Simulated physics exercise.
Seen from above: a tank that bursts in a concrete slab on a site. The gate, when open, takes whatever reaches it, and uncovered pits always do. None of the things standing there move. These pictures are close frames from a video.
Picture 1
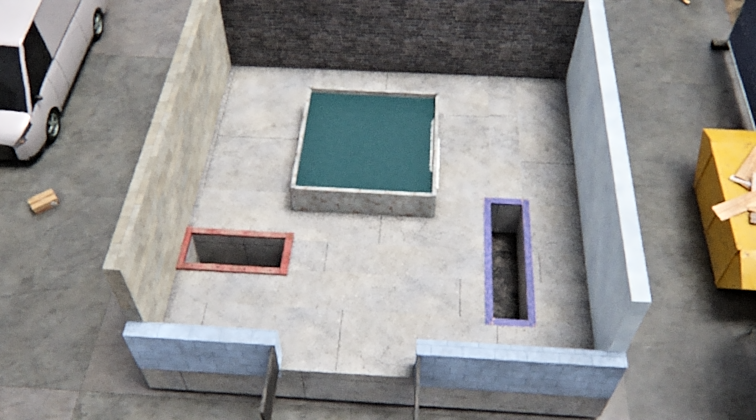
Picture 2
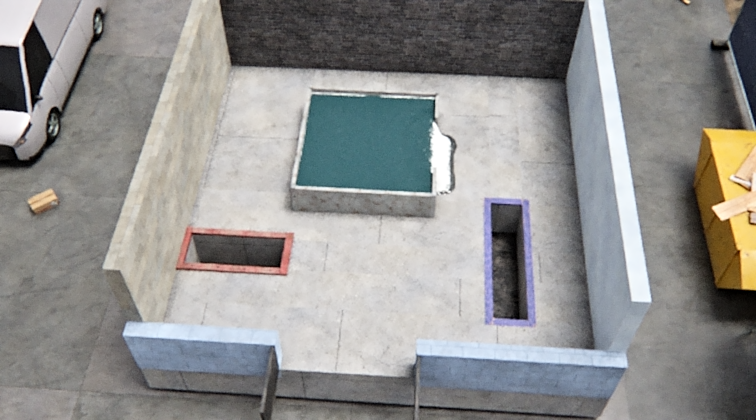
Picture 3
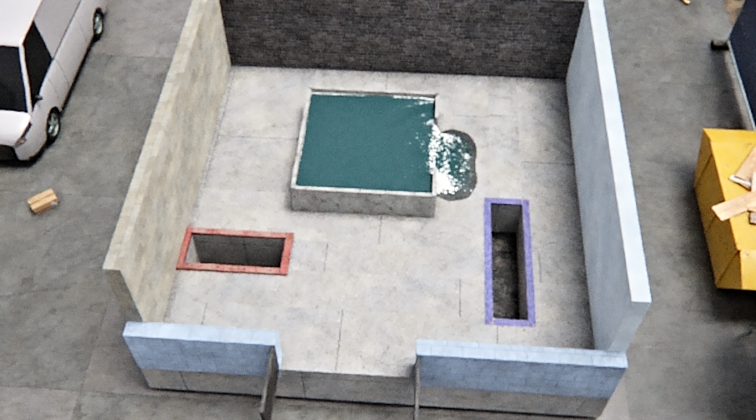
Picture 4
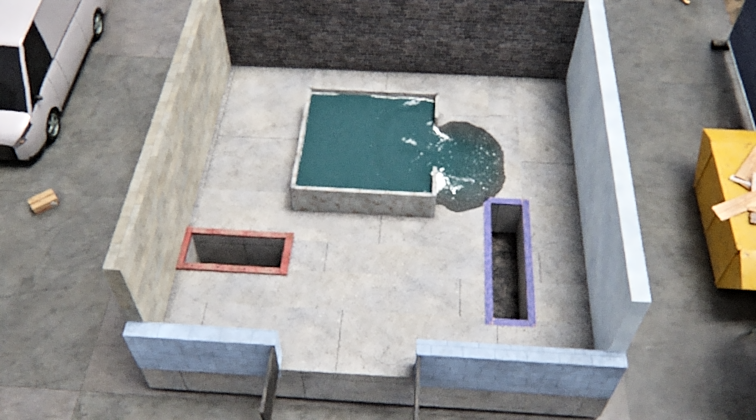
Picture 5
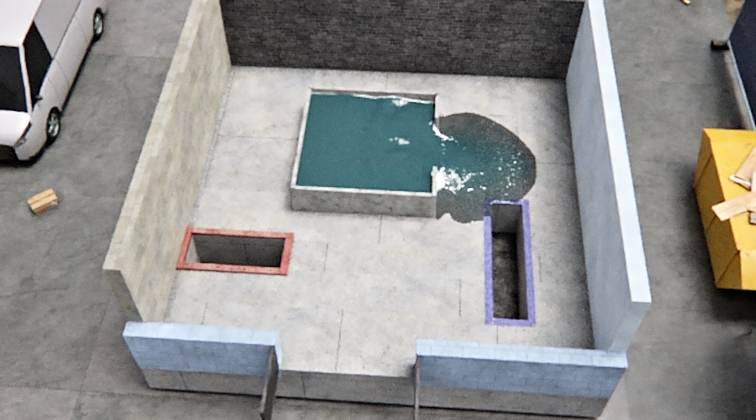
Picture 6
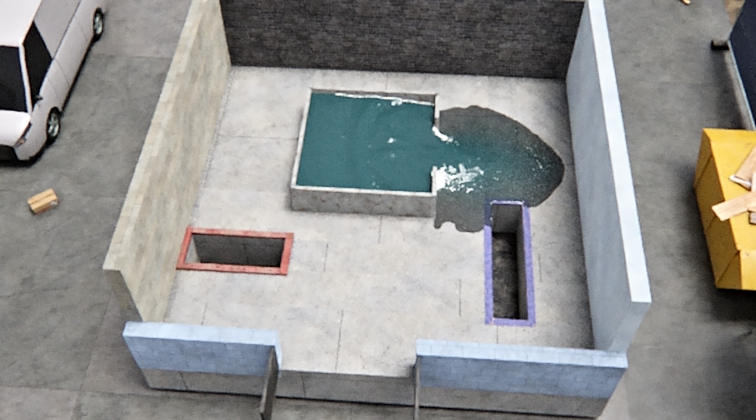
On a walled concrete slab at a site, seen from above, an open square tank holds still green water between a red-edged pit and a purple-edged pit. Water bursts through a gap in the tank's right side, foaming white, then spreads rightward across the floor in a widening dark pool, reaching the purple-edged pit's top edge.
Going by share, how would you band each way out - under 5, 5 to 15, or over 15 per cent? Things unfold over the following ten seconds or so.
I would put the gate under 5 per cent; I would put the blue pit over 15 per cent; I would put the red pit under 5 per cent.
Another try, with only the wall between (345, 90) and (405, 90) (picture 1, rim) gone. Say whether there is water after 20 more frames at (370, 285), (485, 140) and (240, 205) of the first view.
Spot by spot: Unaffected, then soaked through, then soaked through.
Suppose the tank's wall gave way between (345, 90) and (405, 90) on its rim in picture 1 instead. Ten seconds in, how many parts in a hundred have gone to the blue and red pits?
Blue about 10 %, red about 14 %.
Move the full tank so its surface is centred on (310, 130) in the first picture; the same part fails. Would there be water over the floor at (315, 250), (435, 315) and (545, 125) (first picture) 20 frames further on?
Outcome, in sequence: Unwetted, unwetted, wetted.
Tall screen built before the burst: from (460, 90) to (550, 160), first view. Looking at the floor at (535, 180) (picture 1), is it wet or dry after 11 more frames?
Submerged.
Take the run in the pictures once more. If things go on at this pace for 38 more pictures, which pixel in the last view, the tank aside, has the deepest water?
About (241, 67).
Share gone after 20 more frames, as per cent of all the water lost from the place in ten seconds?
About 30 per cent.
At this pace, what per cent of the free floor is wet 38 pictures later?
60 %, roughly.
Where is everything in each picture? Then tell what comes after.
Still water in the open tank at (369, 141), in the first frame.
Water pours out at (433, 157) and has run to (446, 138), in the second frame.
The front is at (463, 136), out from the gap at (433, 158), in the third frame.
The front is at (497, 188), out from the gap at (433, 158), in the fourth frame.
The front is at (529, 156), out from the gap at (433, 158), in the fifth frame.
Water pours out at (433, 157) and has run to (560, 168), in the sixth frame.
A moment on, water covers 15 % of the floor; the gate 0 %, the blue pit 1 %, the red pit 0 %.
Next, water covers 25 % of the floor; the gate 0 %, the blue pit 3 %, the red pit 0 %.
Then, water covers 35 % of the floor; the gate 0 %, the blue pit 8 %, the red pit 0 %.
Later, water covers 60 % of the floor; the gate 0 %, the blue pit 15 %, the red pit 0 %.
In the end, water covers 85 % of the floor; the gate 1 %, the blue pit 24 %, the red pit 1 %.
